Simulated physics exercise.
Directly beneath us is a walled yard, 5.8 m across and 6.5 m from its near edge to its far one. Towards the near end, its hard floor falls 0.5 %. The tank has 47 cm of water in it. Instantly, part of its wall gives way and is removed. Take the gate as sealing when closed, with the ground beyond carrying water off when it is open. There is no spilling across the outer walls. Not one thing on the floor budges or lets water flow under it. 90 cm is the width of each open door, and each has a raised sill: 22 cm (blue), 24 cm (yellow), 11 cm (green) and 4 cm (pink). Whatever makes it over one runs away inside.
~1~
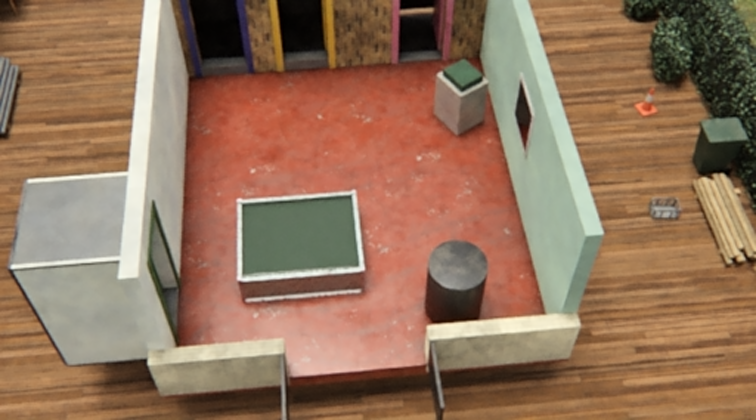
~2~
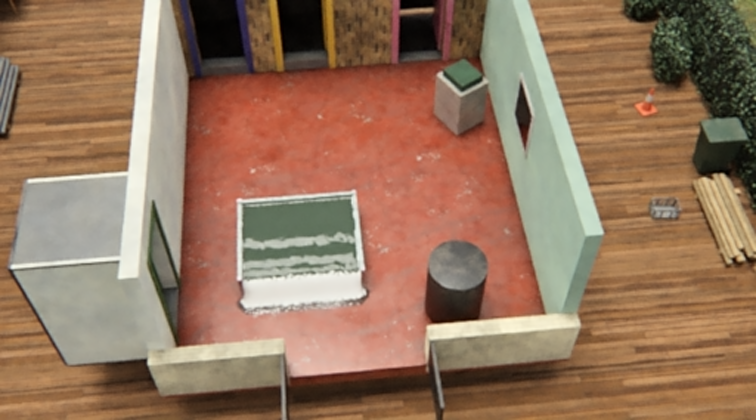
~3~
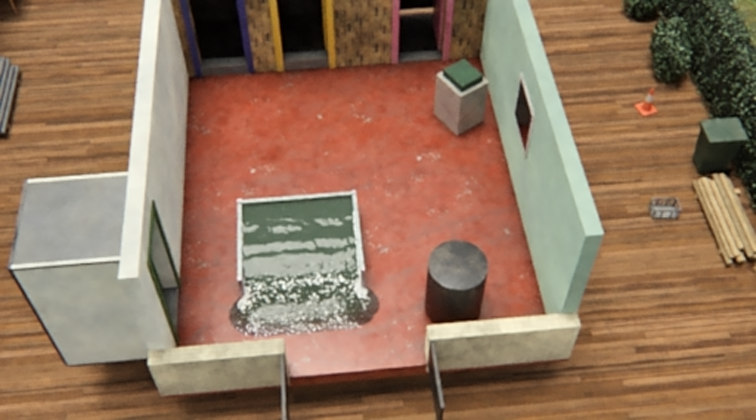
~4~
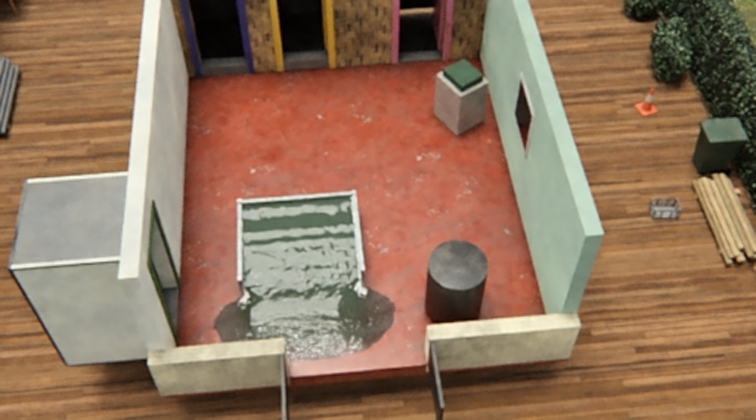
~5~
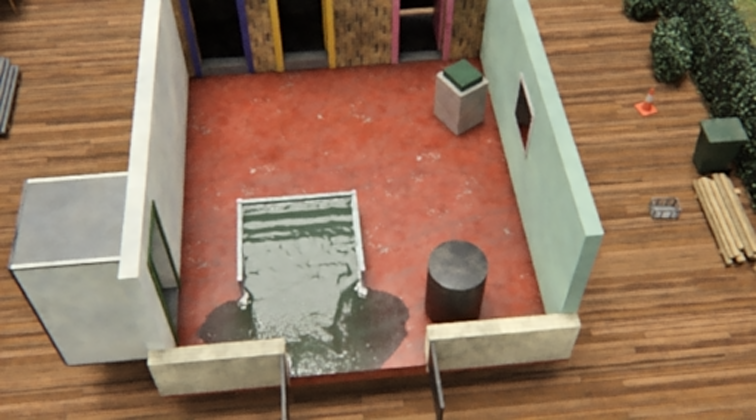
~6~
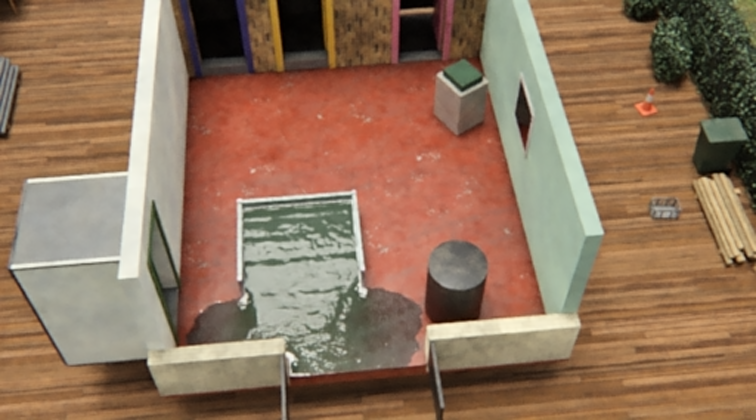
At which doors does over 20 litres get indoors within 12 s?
In the end the blue door will see an amount within the limit come in, the yellow door will see an amount within the limit come in, the green door will see an amount within the limit come in, the pink door will see an amount within the limit come in.
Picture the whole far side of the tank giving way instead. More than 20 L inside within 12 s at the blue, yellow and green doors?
Against that limit: Blue below, yellow not over, green below.
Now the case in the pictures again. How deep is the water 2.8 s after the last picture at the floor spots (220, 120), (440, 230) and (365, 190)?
Depth readings in turn - 0, 0, 0 cm.
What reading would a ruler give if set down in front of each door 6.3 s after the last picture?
In centimetres - blue: 6, yellow: 3, green: 4, pink: 0.
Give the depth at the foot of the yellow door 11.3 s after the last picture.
I'd say close to 1.5 cm.
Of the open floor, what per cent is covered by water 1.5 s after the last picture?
Around 15 per cent.
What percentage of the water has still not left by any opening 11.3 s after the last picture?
About 34 per cent.
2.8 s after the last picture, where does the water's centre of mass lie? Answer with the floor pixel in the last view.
Near (272, 291).
Then, 0.7 s after the last picture water covers 15 % of the floor and is deepest (31 cm) near (176, 373); blue door not reached, yellow door not reached, green door 1 cm at the sill, 0 L in, pink door not reached.
Then, 1.5 s after the last picture water covers 15 % of the floor and is deepest (27 cm) near (176, 373); blue door not reached, yellow door not reached, green door 11 cm at the sill, 0 L in, pink door not reached.
Then, 2.8 s after the last picture water covers 25 % of the floor and is deepest (14 cm) near (176, 373); blue door not reached, yellow door not reached, green door 10 cm at the sill, 4 L in, pink door not reached.
Then, 6.3 s after the last picture water covers 35 % of the floor and is deepest (6 cm) near (189, 88); blue door 6 cm at the sill, 0 L in, yellow door 3 cm at the sill, 0 L in, green door 4 cm at the sill, 4 L in, pink door not reached.
Then, 11.3 s after the last picture water covers 50 % of the floor and is deepest (2 cm) near (176, 373); blue door 2 cm at the sill, 0 L in, yellow door 1 cm at the sill, 0 L in, green door 2 cm at the sill, 4 L in, pink door not reached.
